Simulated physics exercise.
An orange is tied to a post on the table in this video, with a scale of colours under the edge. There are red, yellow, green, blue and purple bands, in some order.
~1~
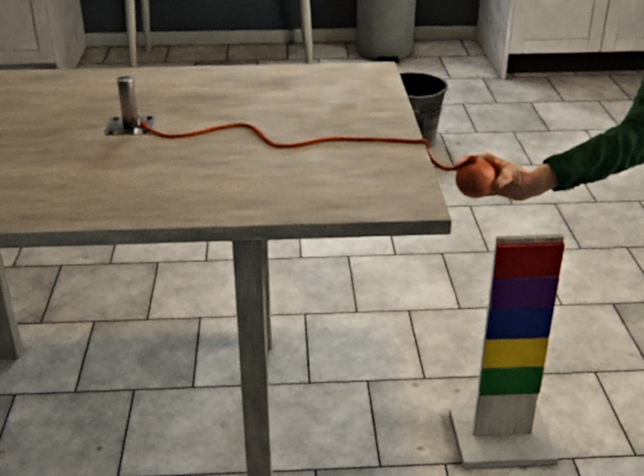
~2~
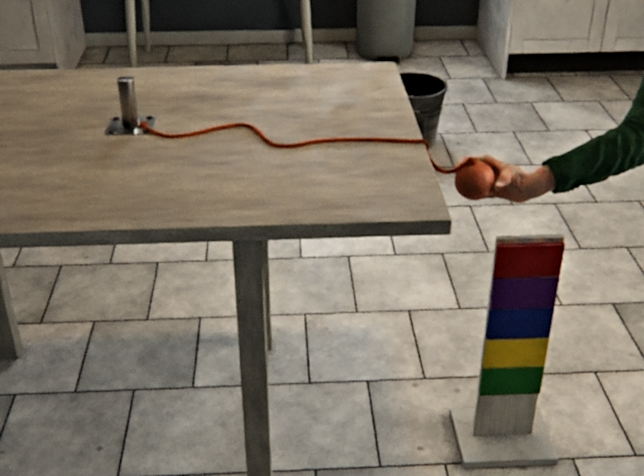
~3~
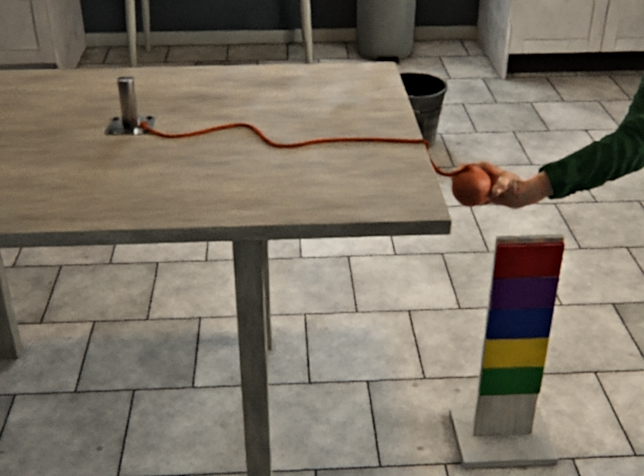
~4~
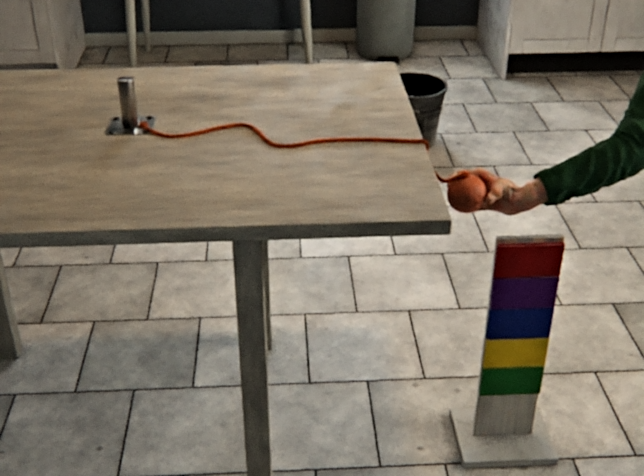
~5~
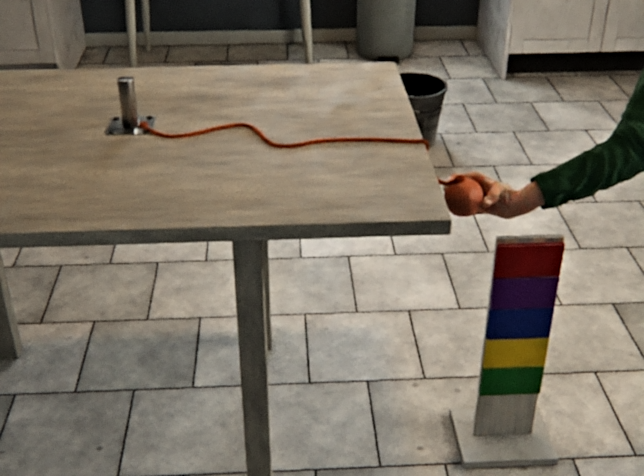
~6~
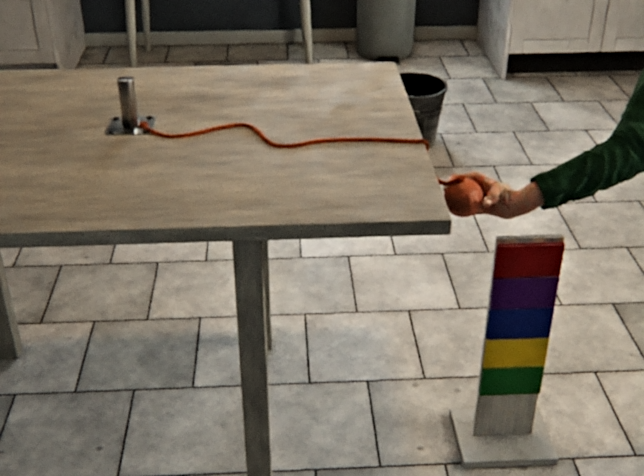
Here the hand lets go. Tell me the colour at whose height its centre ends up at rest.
It ends up level with red.
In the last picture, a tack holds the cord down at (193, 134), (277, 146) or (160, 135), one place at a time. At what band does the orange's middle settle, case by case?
Red; higher than all five; red.
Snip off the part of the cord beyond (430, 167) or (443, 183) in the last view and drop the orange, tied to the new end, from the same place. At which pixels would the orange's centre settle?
The first cut gives (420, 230) and the second gives (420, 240).
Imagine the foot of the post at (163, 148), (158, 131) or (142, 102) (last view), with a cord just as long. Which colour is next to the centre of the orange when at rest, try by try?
Readings, in order: Purple - purple - red.
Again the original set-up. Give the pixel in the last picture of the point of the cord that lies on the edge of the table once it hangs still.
(379, 140).
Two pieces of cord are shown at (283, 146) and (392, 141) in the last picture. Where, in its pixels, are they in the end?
End points: Roughly (327, 136); roughly (425, 156).
A little later, orange near (417, 250); level with red.
Next, orange near (425, 260); level with red.
When it is over, orange near (417, 261); level with red. The red one.
